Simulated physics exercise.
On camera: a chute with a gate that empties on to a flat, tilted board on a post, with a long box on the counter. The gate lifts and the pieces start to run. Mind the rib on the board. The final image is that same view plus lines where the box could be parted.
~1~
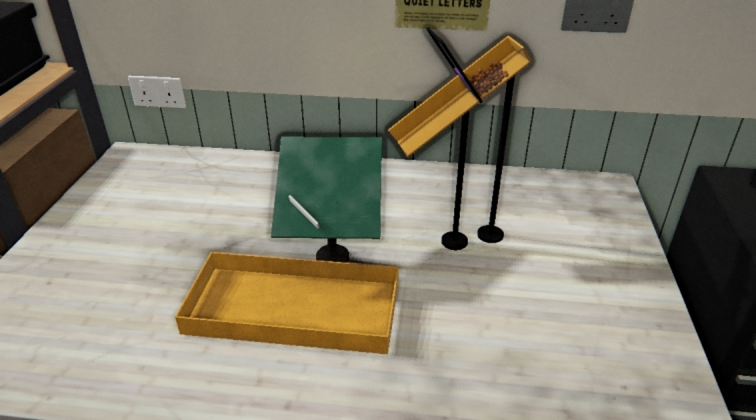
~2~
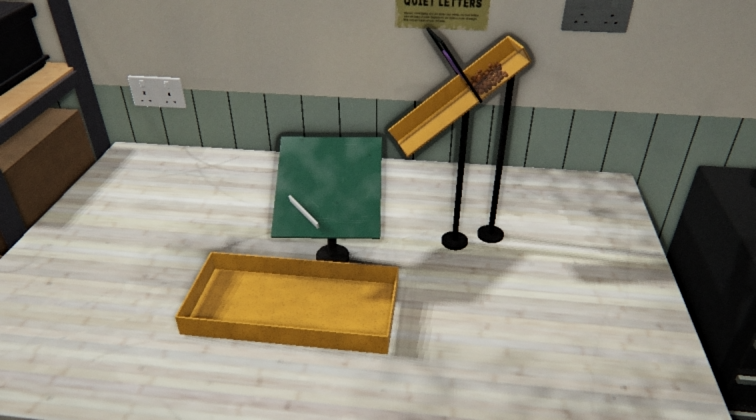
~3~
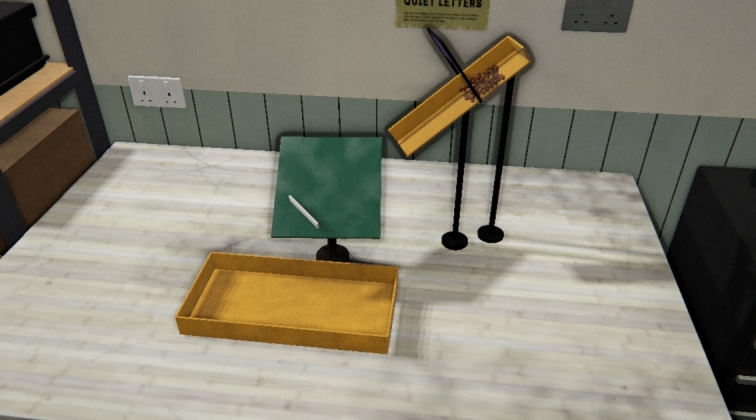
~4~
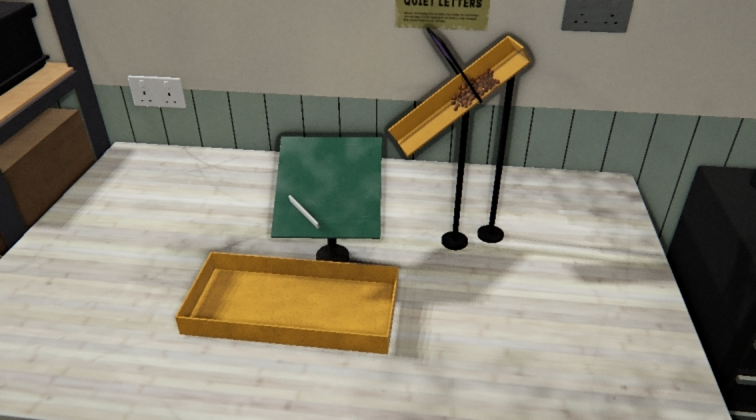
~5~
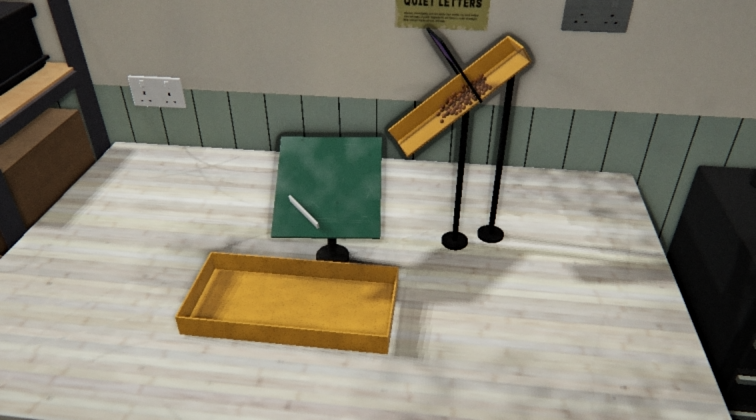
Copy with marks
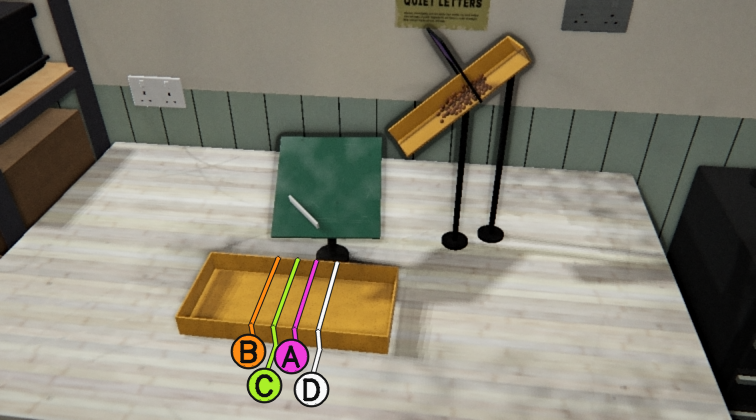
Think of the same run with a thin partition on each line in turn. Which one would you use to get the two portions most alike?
It is D.
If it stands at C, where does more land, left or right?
Right.
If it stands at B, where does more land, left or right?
More lands on the right.
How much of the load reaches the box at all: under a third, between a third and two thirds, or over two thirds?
Over two thirds.
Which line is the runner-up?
The answer is A.
On the marked copy, line A crosses the front rim at (294, 328); line B crosses the front rim at (251, 324); line C crosses the front rim at (273, 326); line D crosses the front rim at (318, 330).
If A is chosen, of what is caught, about a quarter on the left of the divider, most on the right.
If B is chosen, of what is caught, none on the left of the divider, all on the right.
If C is chosen, of what is caught, a stray few on the left of the divider, nearly all on the right.
If D is chosen, of what is caught, about half on the left of the divider, about half on the right.
